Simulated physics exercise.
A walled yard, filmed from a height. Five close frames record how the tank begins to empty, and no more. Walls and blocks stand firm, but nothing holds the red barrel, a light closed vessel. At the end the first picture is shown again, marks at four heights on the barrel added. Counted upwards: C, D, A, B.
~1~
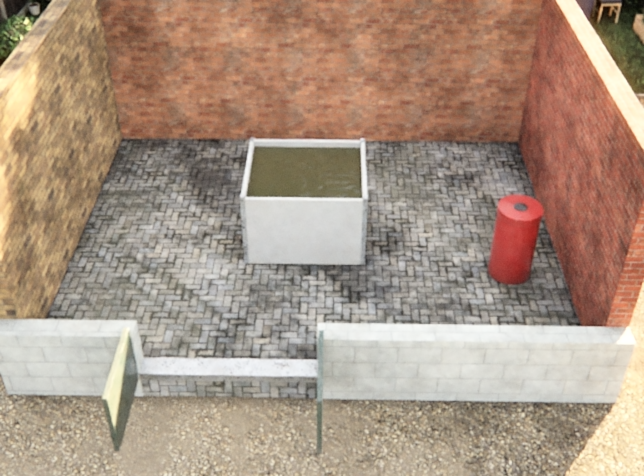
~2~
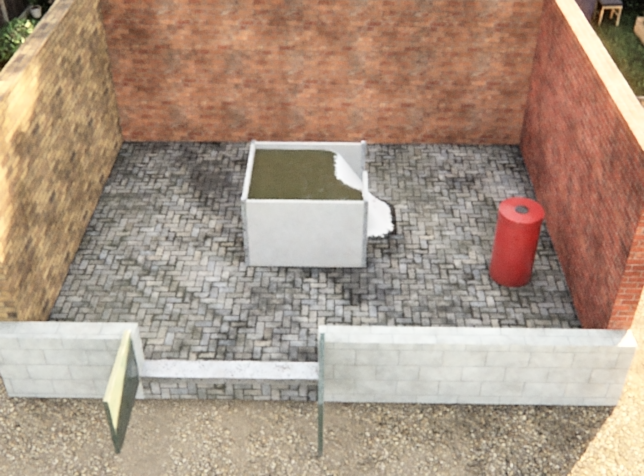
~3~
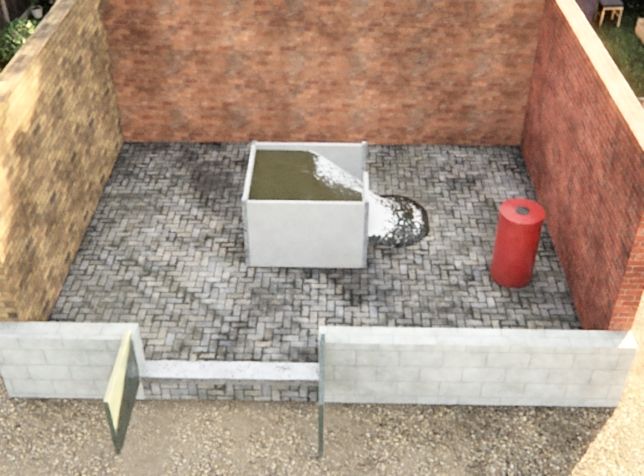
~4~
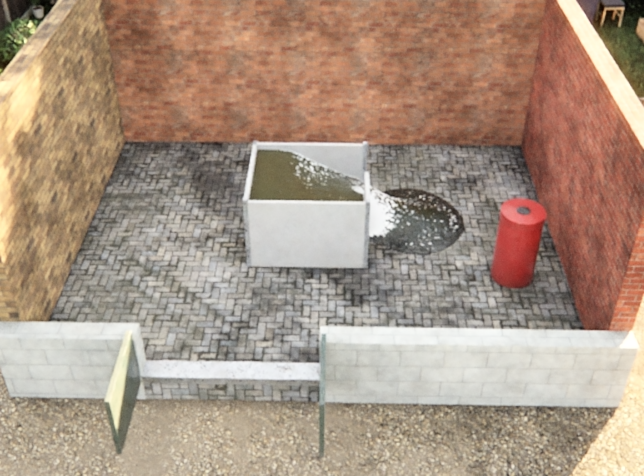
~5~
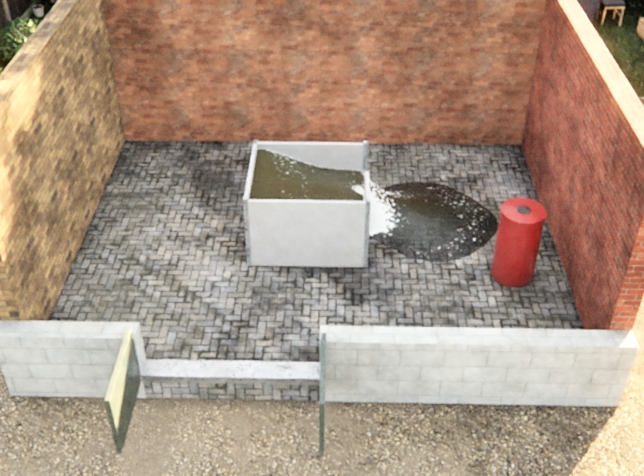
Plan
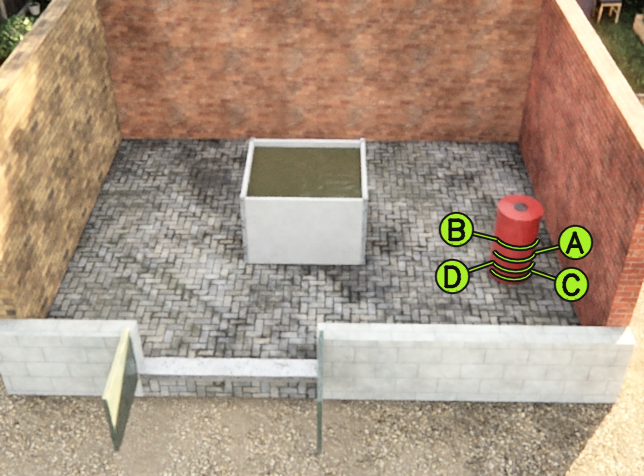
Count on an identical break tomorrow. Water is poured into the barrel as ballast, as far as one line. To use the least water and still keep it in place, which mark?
D is the one.
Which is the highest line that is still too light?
Line C.
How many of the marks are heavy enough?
Three of the four.
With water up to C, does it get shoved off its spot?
Yes, that goes wrong.
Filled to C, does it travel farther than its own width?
Yes.
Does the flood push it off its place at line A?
No.
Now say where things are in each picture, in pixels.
In the first frame, lid of the red barrel at (521, 207); tank full, its middle at (306, 174); open gate at (227, 325).
In the second frame, 1 % of the ground wet, in view closest to the barrel at (388, 226).
In the third frame, 3 % of the ground wet, in view closest to the barrel at (423, 229).
In the fourth frame, 5 % of the ground wet, in view closest to the barrel at (441, 245).
In the fifth frame, lid of the red barrel at (524, 210); 8 % of the ground wet, in view closest to the barrel at (467, 247).
On the marked copy, A at (517, 261); B at (520, 248); C at (514, 279); D at (515, 271); from the bottom up C, D, A, B.
Choosing A, it does not move.
Choosing B, it does not move.
Choosing C, it is pushed about 3 times its own width away.
Choosing D, it does not move.
